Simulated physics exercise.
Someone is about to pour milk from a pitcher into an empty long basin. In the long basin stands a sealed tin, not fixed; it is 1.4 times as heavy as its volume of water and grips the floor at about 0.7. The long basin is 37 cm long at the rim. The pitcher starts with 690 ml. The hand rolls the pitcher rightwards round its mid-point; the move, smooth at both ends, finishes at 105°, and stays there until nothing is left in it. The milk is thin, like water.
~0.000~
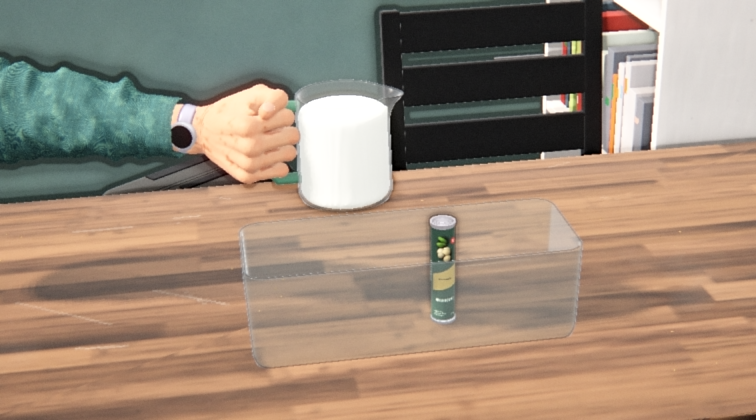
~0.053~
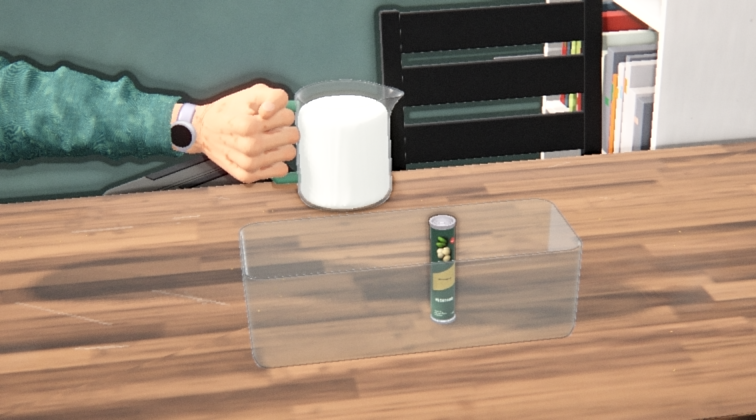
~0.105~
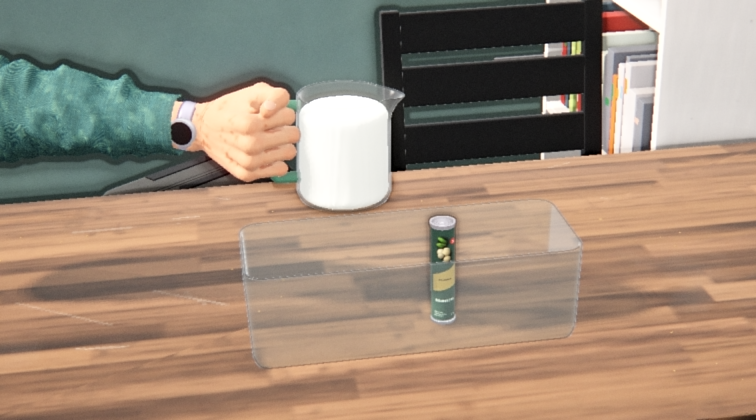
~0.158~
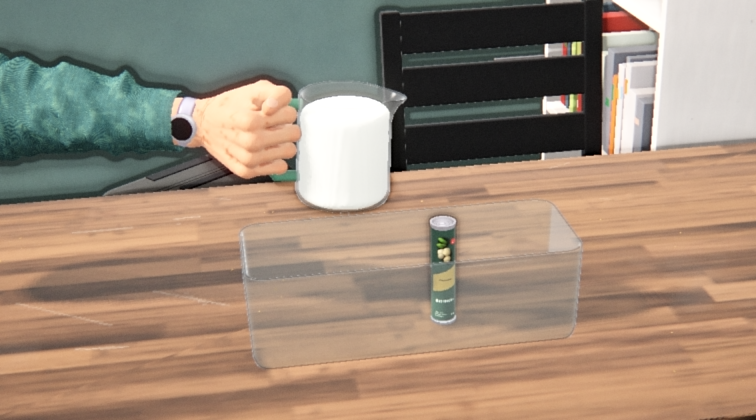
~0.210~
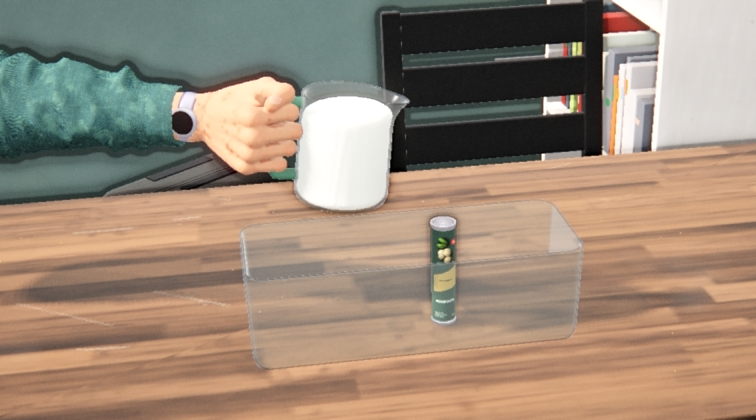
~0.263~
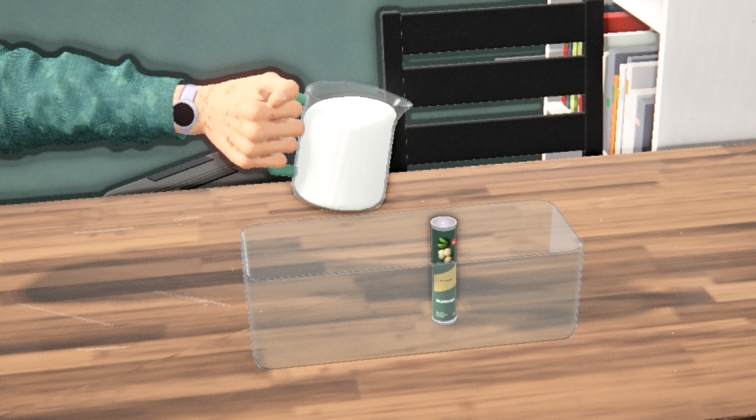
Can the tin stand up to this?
The tin topples.
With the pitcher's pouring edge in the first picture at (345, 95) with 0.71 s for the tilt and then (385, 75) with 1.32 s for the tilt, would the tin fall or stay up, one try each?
First it remains upright; then it topples.
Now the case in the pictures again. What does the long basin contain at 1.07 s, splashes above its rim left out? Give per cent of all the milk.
Near 50 in a hundred.
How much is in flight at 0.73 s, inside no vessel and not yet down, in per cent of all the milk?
Near 12 in a hundred.
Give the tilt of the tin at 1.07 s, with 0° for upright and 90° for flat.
Near 0° from upright.
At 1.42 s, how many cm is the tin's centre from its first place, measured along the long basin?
About 2 cm.
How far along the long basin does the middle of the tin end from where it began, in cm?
About 7.5 cm.
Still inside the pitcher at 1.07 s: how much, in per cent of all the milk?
Near 32 in a hundred.
Then, 0.73 s in, the tilt is 62° and 84 per cent is still to pour; the tin stands where it began.
Then, 1.07 s in, the tilt is 96° and 32 per cent is still to pour; the tin stands where it began.
Then, 1.42 s in, the tilt is 105° and 4 per cent is still to pour; the tin leans 15°.
Then, 1.81 s in, the tilt is 105° and 0 per cent is still to pour; the tin lies on its side.
Finally, the tin lies on its side.
